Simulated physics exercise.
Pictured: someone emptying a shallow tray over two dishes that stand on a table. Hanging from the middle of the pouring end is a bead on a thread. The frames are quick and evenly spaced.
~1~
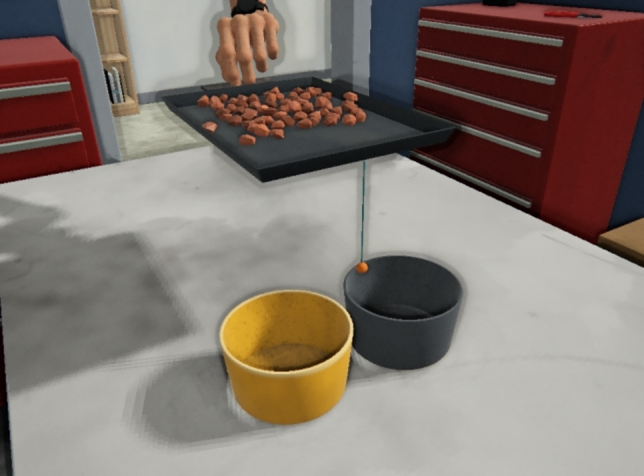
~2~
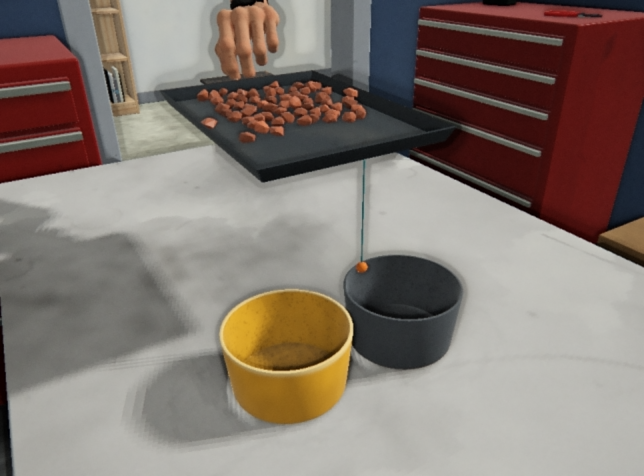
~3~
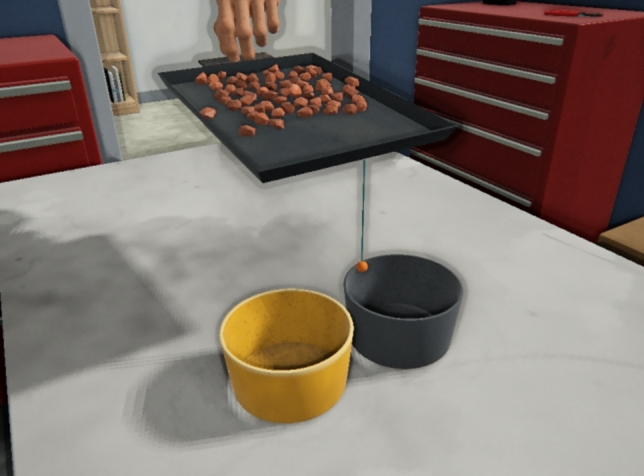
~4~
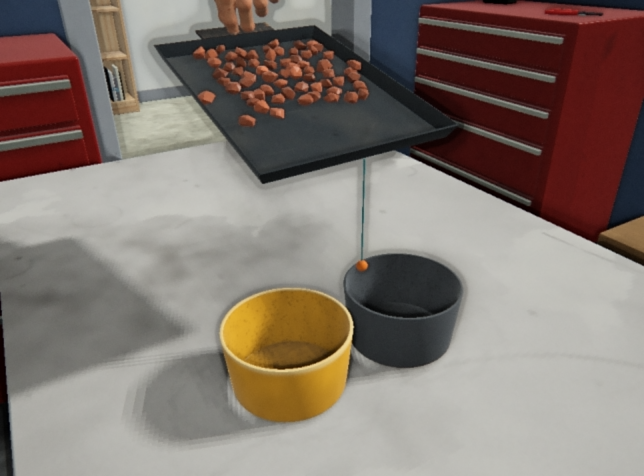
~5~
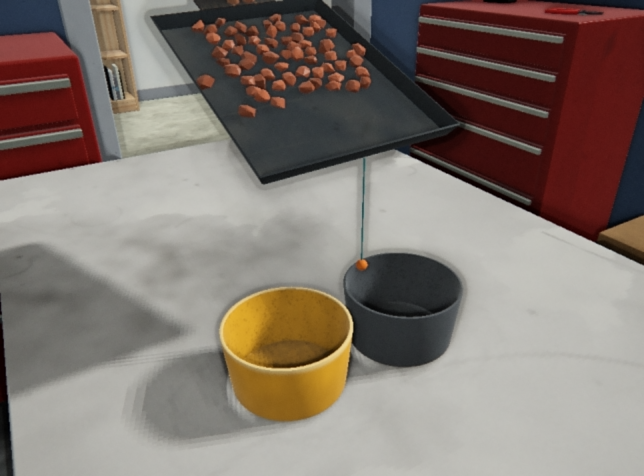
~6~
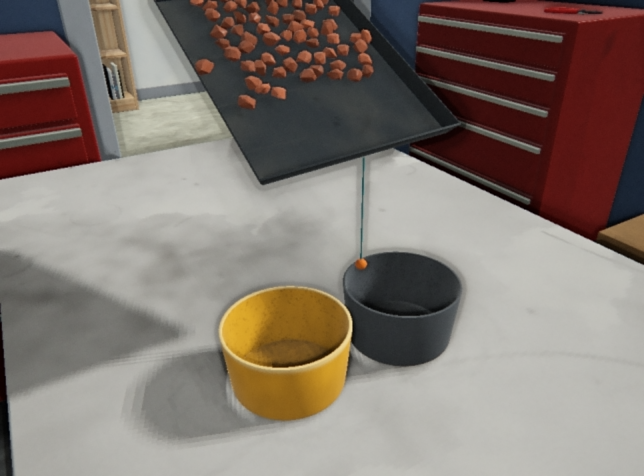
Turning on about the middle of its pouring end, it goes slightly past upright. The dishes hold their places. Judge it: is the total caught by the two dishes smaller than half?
Yes.
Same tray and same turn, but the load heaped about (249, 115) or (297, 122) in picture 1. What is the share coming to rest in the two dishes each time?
Share in order: Roughly 40 %, 60 %.
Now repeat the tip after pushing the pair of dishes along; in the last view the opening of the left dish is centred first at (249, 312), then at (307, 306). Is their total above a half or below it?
In order, they'd catch a minor share, and next a minor share.
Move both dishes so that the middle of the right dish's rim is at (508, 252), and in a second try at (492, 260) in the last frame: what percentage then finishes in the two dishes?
Trial 1 around 10 percent, trial 2 around 30 percent.
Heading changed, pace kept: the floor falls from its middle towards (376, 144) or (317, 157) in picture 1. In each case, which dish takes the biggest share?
Taking them in order: Right side, followed by left side.
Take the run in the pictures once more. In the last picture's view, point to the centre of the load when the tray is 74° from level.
I'd put the middle close to (348, 155).
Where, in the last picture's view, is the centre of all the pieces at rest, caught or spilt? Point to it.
Resting centre, last frame: Roughly (402, 434).
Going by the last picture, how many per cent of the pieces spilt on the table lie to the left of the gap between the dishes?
Close to 10 per cent of the spill, I think.
Soon, tray tipped steeply; most on the tray; about a quarter in the air.
A while on, tray tipped past a quarter turn; about a quarter in the left dish; a small part in the right dish; about two thirds outside both.
Towards the end, tray tipped past a quarter turn; about a quarter in the left dish; a small part in the right dish; about two thirds outside both.
Finally, tray tipped past a quarter turn; about a quarter in the left dish; a small part in the right dish; about two thirds outside both.
